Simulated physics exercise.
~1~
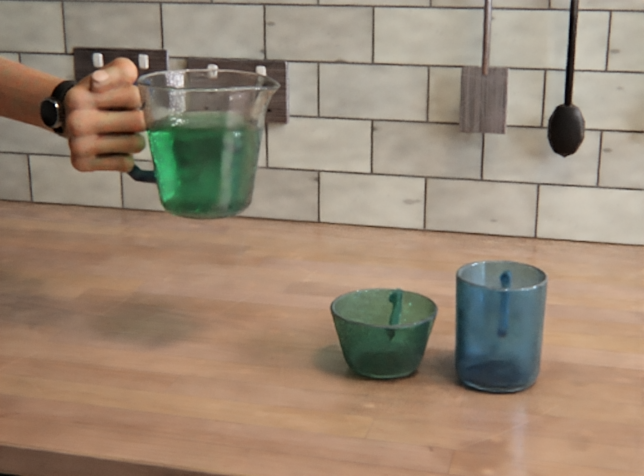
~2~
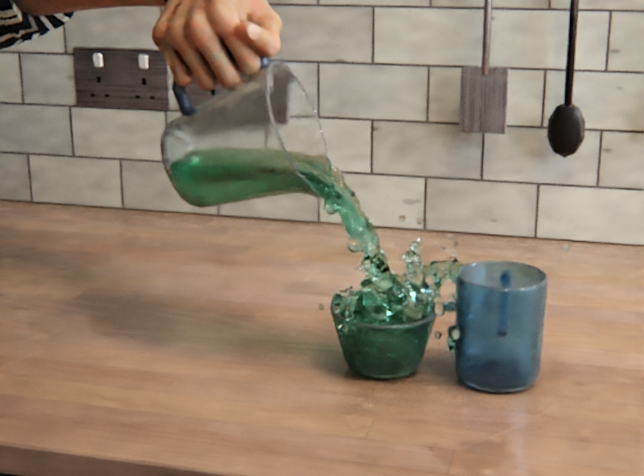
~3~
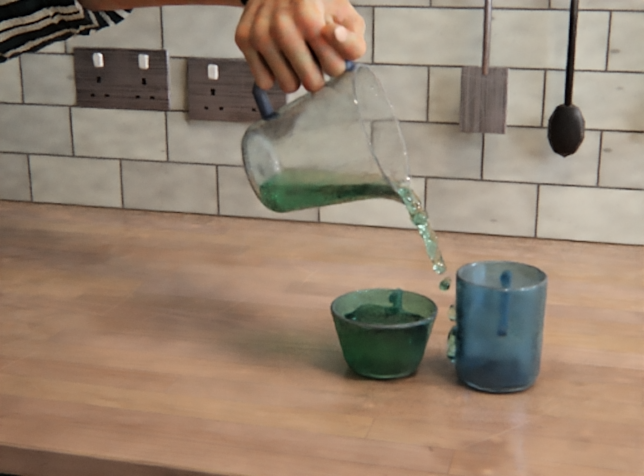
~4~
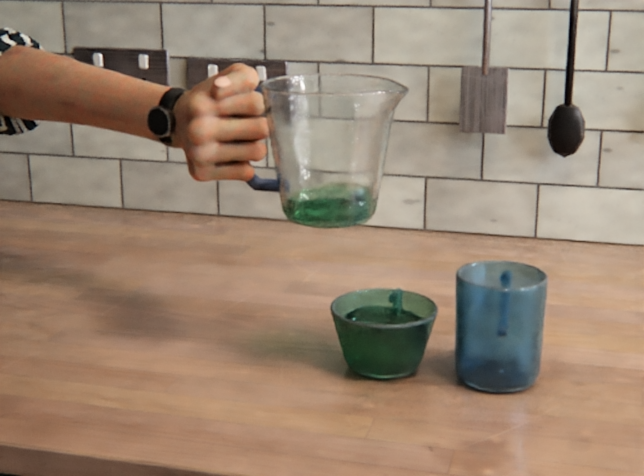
A clear flared jug of green liquid, held by a hand with a dark watch, hovers at the left above a wooden counter, seen from the front and slightly above against a pale tiled wall. Below, a green wide cup stands left of a taller blue mug, both empty. The hand tips the jug steeply, and liquid splashes into the cup. Still tilted, the jug moves right as its thinning stream falls toward the gap beside the mug. Finally the hand brings it nearly level, with a little green liquid left inside, the cup partly filled and the mug looking almost empty.
